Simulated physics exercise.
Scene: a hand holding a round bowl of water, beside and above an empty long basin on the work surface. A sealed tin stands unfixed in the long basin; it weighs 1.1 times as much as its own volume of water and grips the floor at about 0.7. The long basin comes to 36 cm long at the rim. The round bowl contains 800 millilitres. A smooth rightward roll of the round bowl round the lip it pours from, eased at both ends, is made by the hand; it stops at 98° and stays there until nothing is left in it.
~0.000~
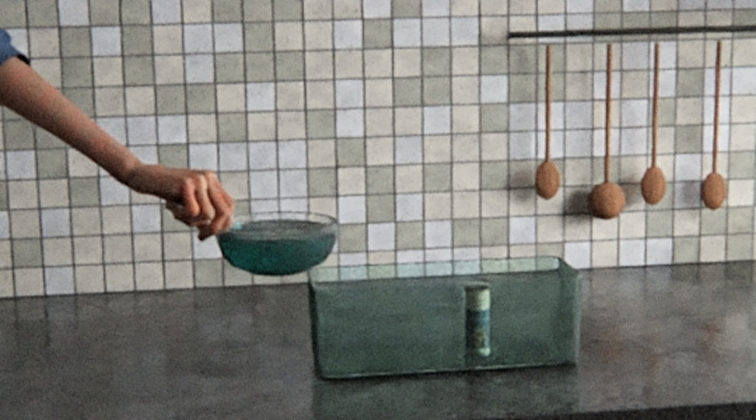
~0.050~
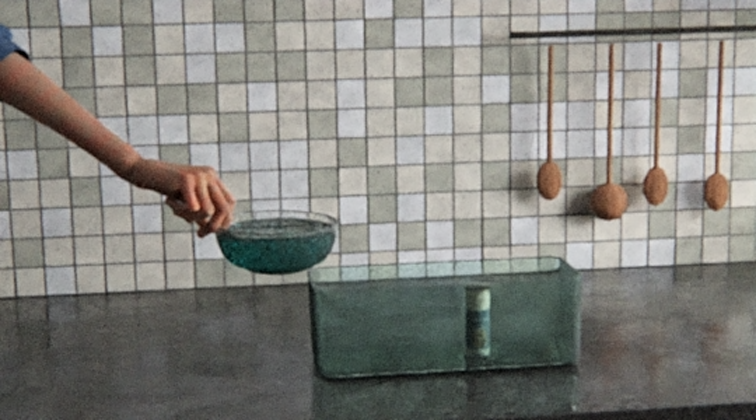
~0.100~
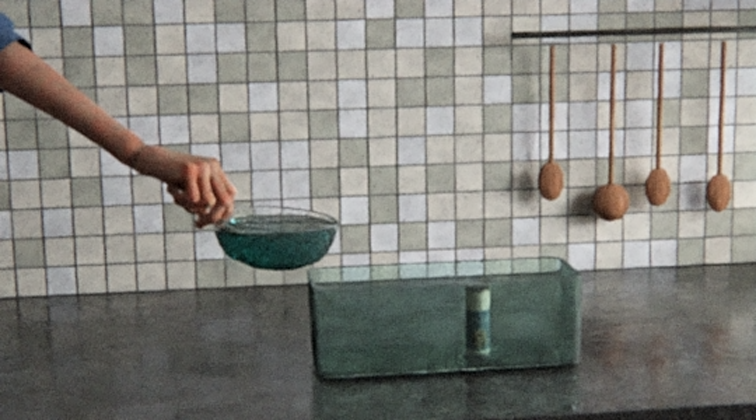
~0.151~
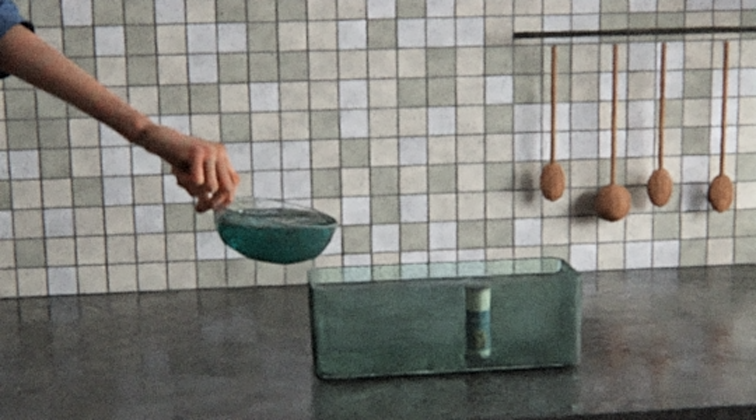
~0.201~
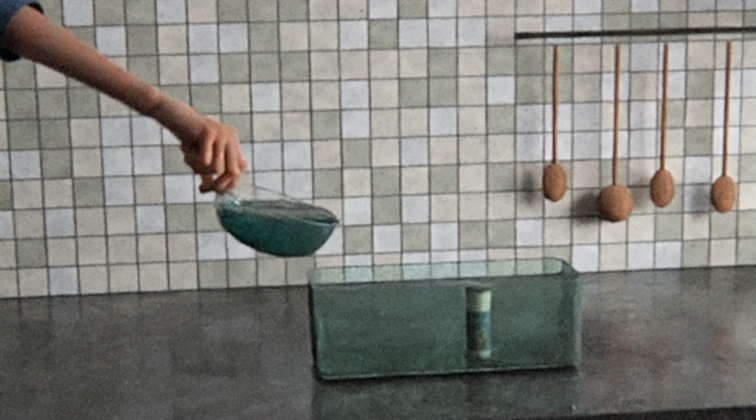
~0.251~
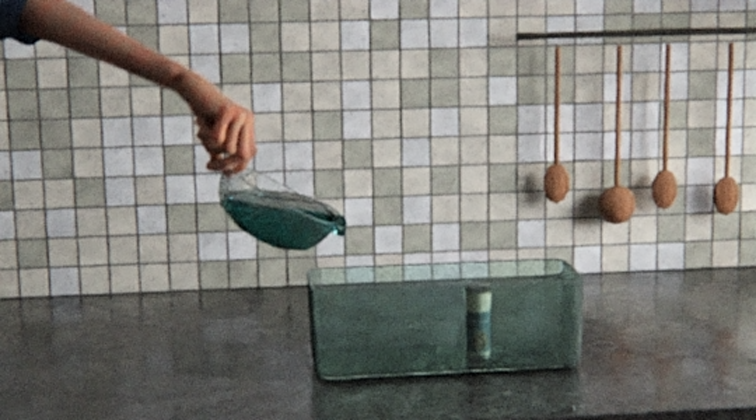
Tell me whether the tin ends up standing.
It does.
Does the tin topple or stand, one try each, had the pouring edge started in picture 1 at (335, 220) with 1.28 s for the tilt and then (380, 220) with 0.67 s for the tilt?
Run one: It does not tip. Run two: It tumbles.
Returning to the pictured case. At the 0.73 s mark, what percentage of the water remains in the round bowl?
Around 0 percent of it.
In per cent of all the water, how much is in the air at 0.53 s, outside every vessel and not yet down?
Near 54 per cent of it all.
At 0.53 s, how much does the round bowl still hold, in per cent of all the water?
At that time about 18 in a hundred parts are still held.
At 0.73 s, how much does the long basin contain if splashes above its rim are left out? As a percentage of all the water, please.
I'd put it at roughly 94 per cent.
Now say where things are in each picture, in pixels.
In the first picture, tilt 0°; pouring edge (337, 222); surface from (218, 232) to (335, 227); the long basin's rim runs from (311, 281) to (571, 268); the tin's top is at (477, 289).
In the second picture, tilt 1°; pouring edge (337, 222); surface from (217, 231) to (335, 226).
In the third picture, tilt 5°; pouring edge (337, 222); surface from (216, 227) to (334, 223).
In the fourth picture, tilt 12°; pouring edge (336, 222); surface from (217, 218) to (335, 218).
In the fifth picture, tilt 20°; pouring edge (336, 223); surface from (218, 206) to (334, 218); 3 per cent is over the edge.
In the sixth picture, tilt 30°; pouring edge (335, 223); surface from (221, 193) to (326, 212); 8 per cent is over the edge.
Then, 0.53 s in, the tilt is 87° and 18 per cent is still to pour; the tin stands where it began.
Then, 0.73 s in, the tilt is 98° and 0 per cent is still to pour; the tin stands where it began.
Then, 0.94 s in, the tilt is 98° and 0 per cent is still to pour; the tin stands where it began.
Then, 1.17 s in, the tilt is 98° and 0 per cent is still to pour; the tin stands where it began.
Finally, the tin stands where it began.
